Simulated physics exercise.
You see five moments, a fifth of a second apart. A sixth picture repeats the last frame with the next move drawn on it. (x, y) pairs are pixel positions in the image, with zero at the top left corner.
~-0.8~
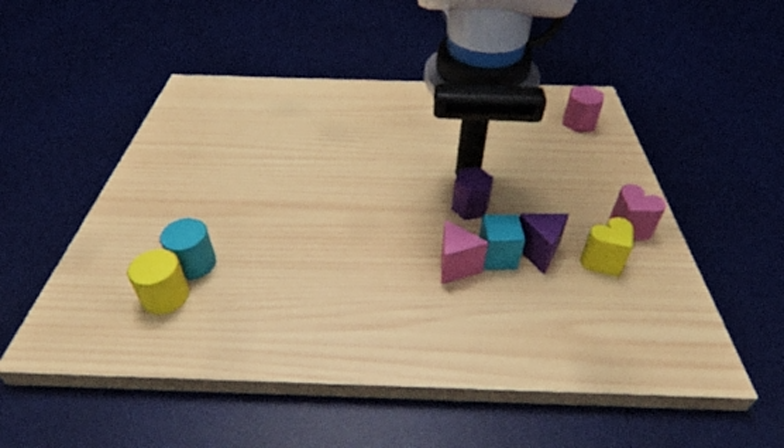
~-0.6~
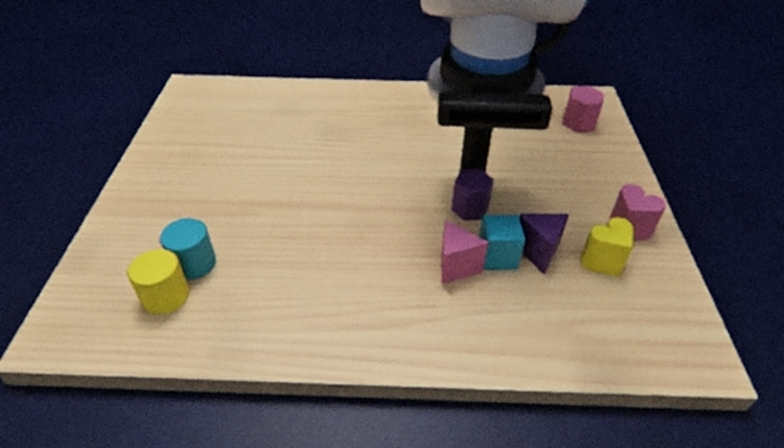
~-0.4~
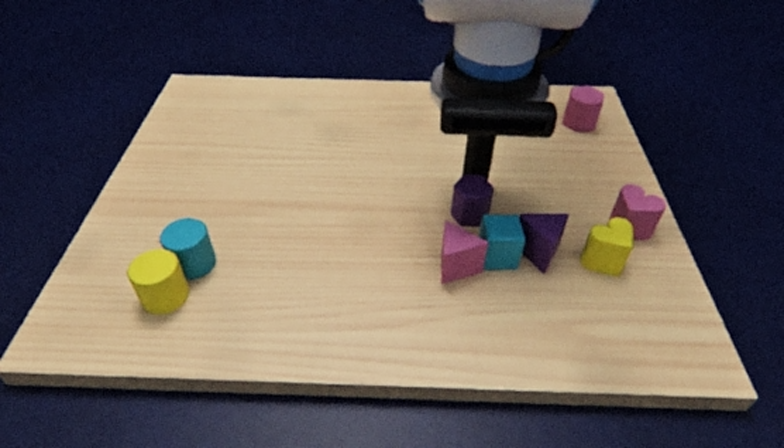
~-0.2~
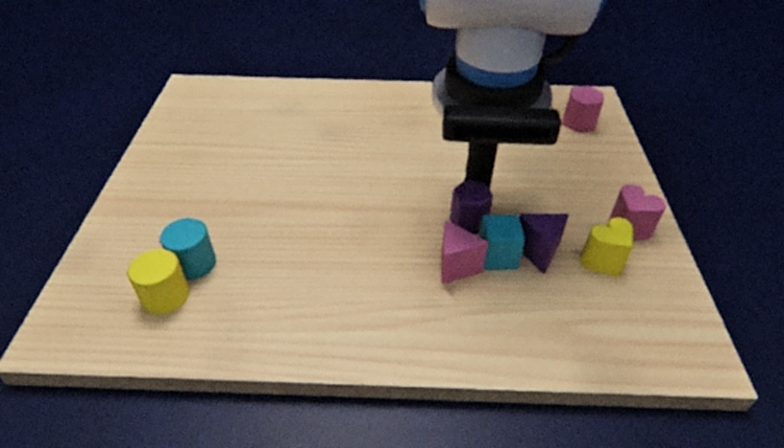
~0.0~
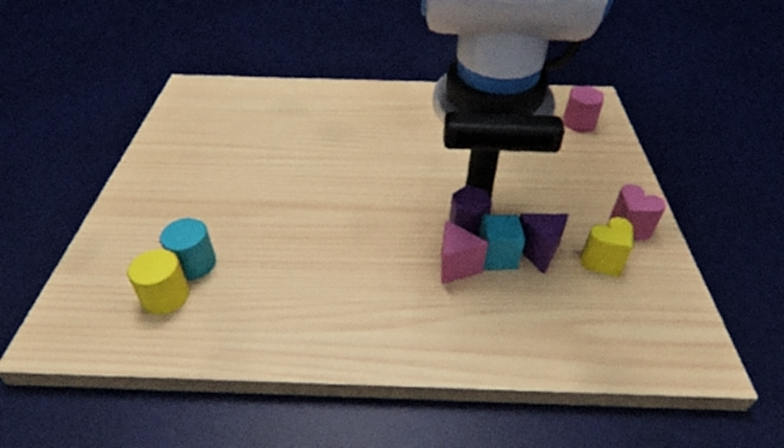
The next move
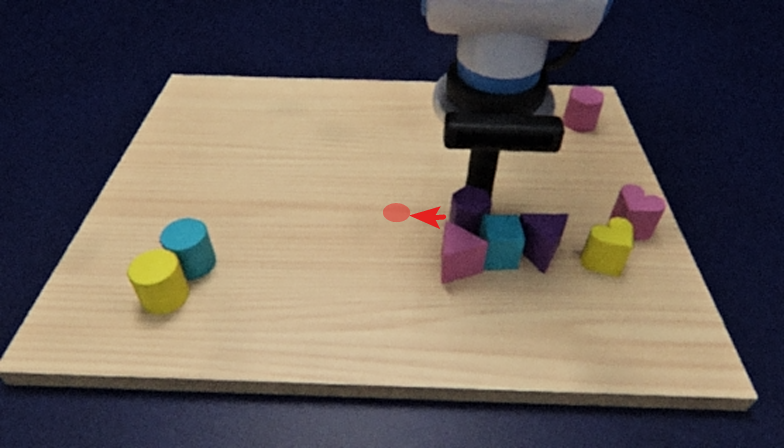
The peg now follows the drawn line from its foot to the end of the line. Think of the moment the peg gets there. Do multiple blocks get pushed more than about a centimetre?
No - that is not the case.
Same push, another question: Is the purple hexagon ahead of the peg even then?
No.
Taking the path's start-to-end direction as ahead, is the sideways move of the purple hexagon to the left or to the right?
It goes toward the left-hand side.
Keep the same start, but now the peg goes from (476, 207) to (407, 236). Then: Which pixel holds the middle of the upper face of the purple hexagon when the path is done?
Its top middle is near (461, 213).
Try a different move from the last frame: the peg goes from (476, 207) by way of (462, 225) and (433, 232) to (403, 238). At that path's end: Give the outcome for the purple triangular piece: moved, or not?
That block is going to be left alone.
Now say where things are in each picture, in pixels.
The first picture shows peg's lower end (468, 176); pink triangular piece (460, 238); purple hexagon (474, 178).
The second picture shows peg (471, 182); blocks still.
The third picture shows peg (474, 189); purple hexagon (474, 185).
The fourth picture shows peg (476, 195); purple hexagon (473, 191).
The fifth picture shows peg (472, 197); pink triangular piece (460, 238); purple hexagon (472, 197).
Drawn move, from (476, 207) via (452, 216) and (424, 217), ending at (397, 212).
The first path, step by step. Halfway along, peg (438, 212); purple hexagon (463, 208), turned 40° anticlockwise.
At the end, peg (397, 207); pink triangular piece still; purple hexagon (463, 208), turned 40° anticlockwise.
